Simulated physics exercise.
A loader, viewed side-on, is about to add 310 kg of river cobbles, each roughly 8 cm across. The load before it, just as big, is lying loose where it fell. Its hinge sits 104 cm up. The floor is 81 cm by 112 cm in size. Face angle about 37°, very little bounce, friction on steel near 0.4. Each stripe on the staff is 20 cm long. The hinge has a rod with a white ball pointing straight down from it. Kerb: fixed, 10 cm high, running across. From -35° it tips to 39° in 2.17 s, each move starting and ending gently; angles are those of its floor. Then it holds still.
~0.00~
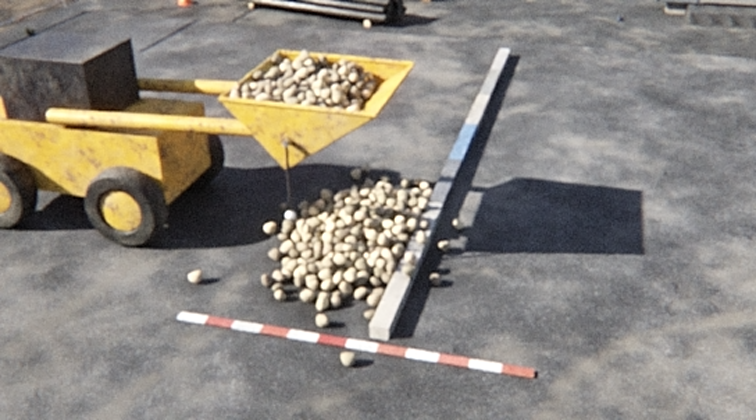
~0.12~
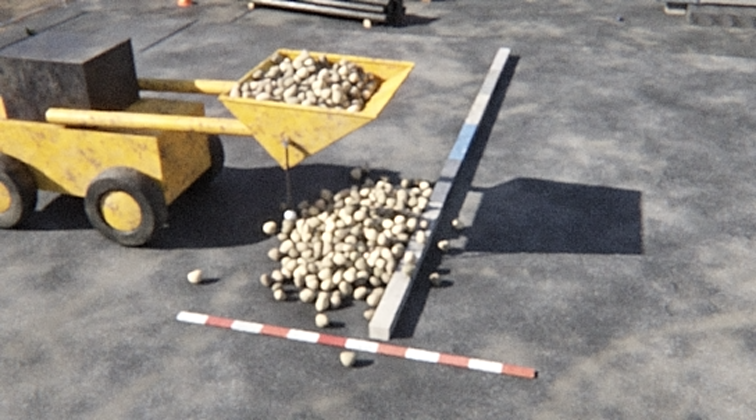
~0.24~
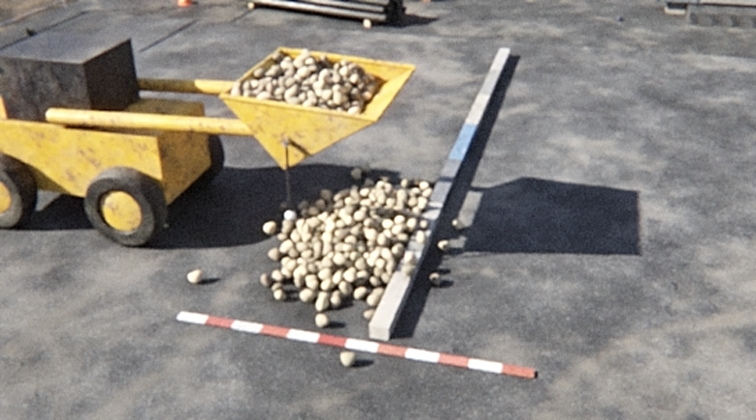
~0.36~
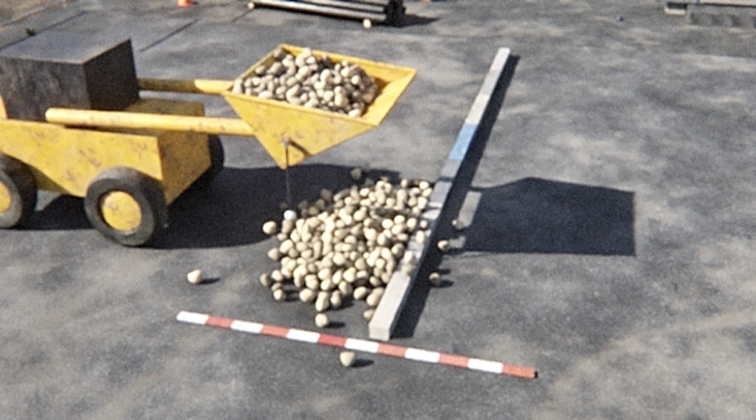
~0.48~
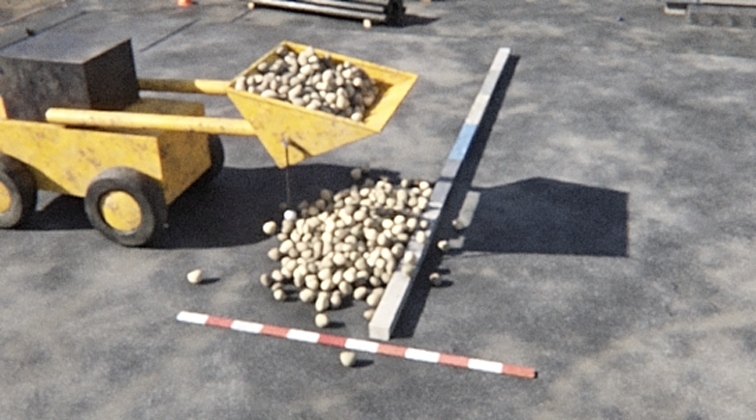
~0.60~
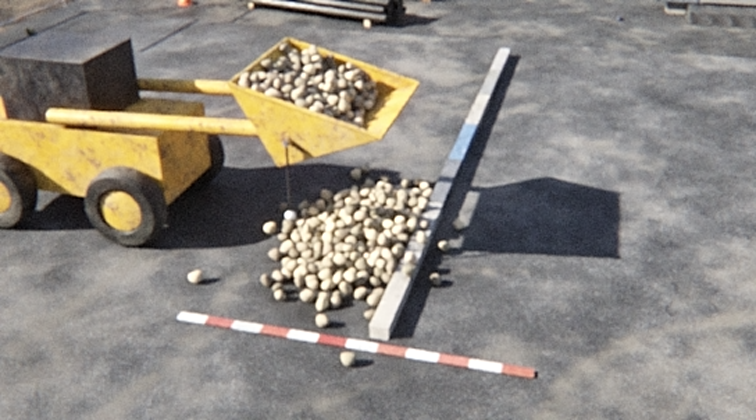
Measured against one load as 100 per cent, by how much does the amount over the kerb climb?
The amount climbs by some 54 per cent of a load.
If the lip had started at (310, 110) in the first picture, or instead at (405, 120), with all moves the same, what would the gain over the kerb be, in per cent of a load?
Case one about 5 %, case two about 85 %.
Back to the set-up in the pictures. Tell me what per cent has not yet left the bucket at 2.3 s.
It still holds about 10 per cent.
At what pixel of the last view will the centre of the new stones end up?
Around (433, 237) in the last picture.
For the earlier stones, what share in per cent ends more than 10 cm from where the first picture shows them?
About 0 per cent.
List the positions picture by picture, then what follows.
In the first frame, the bucket is at -35°, its lip at (376, 116); the top of the load is at (310, 65). The earlier load is highest near (355, 217), 21 cm above ground level, 99 % on this side of the kerb, 1 % over the kerb.
In the second frame, lip at (376, 117), floor tilted -34°, highest stones at (310, 65); the stones move at 0.0 m/s on average.
In the third frame, the bucket is at -32°, its lip at (377, 120); the top of the load is at (299, 63); the stones move at 0.1 m/s on average.
In the fourth frame, lip at (379, 124), floor tilted -30°, highest stones at (289, 64); the stones move at 0.1 m/s on average.
In the fifth frame, lip at (380, 131), floor tilted -26°, highest stones at (289, 61); the stones move at 0.1 m/s on average.
In the sixth frame, lip at (382, 138), floor tilted -21°, highest stones at (292, 58); the stones move at 0.1 m/s on average.
After 1.6 s the floor is at 28°; in per cent of one load, 93 in the bucket, 106 on this side of the kerb, 1 over the kerb; the foremost stones are at (429, 242).
After 2.3 s the floor is at 39°; in per cent of one load, 11 in the bucket, 160 on this side of the kerb, 28 over the kerb; the foremost stones are at (509, 244).
After 2.6 s the floor is at 39°; in per cent of one load, 0 in the bucket, 152 on this side of the kerb, 48 over the kerb; the foremost stones are at (555, 257).
After 5.2 s the floor is at 39°; in per cent of one load, 0 in the bucket, 146 on this side of the kerb, 54 over the kerb; the foremost stones are at (587, 272). Net gain over the kerb, 54.
